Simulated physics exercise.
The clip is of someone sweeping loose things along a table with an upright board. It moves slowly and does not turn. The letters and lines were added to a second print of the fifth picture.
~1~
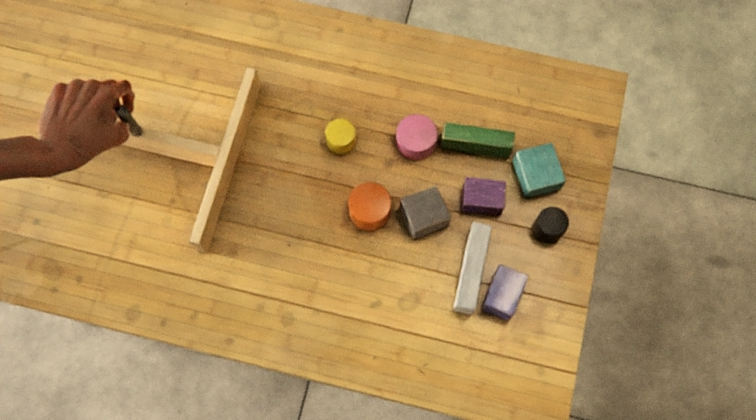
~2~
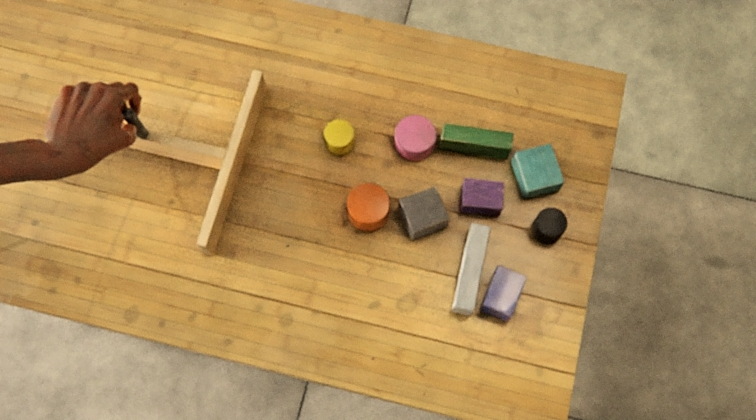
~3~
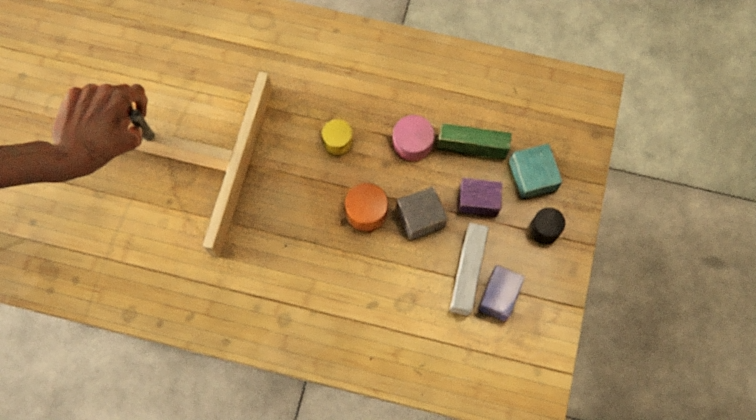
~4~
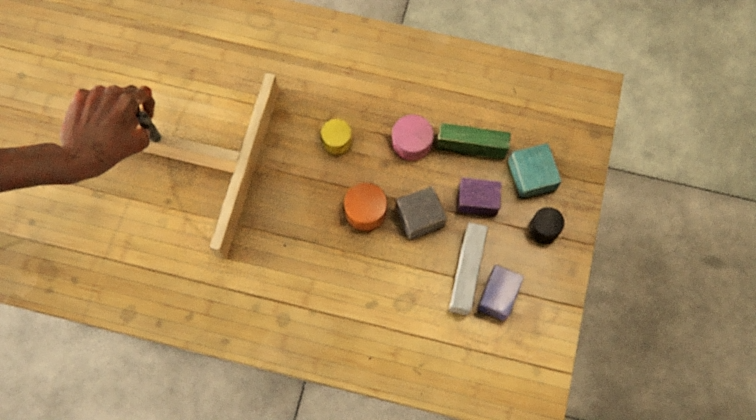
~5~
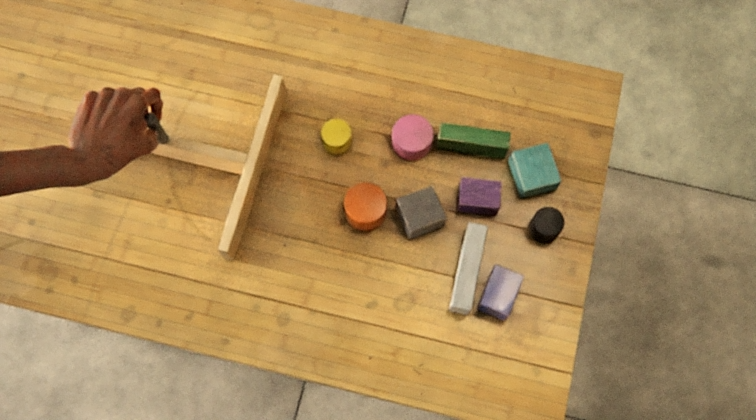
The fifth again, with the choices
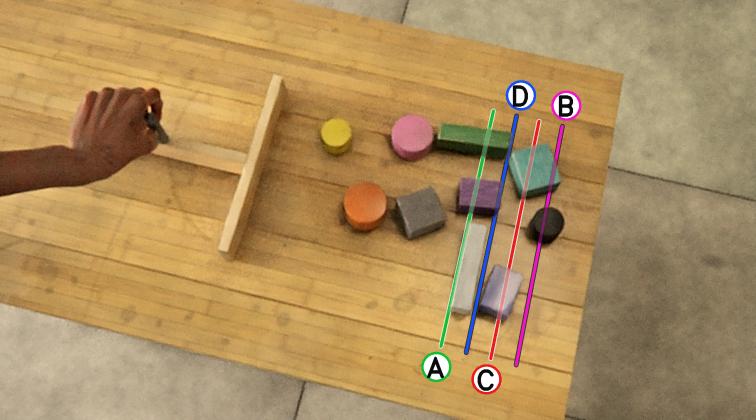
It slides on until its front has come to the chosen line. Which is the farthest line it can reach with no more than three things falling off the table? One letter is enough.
At B, and not beyond.
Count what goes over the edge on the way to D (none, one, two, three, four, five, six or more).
By then, none.
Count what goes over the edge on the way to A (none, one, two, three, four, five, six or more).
By then, none.
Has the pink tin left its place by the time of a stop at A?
Yes.
On the marked copy, A at (468, 223); B at (540, 240); C at (516, 234); D at (493, 229).
With B. Early on, board (355, 184); pink tin (419, 137); yellow tin (388, 150).
Further on, board (459, 209); turquoise block (556, 162); green bar (544, 130).
At the end, board (543, 229); purple block over the edge; black tin over the edge; two fallen.
As for the rest, A is within the limit but short; C is within the limit but short; D is within the limit but short.
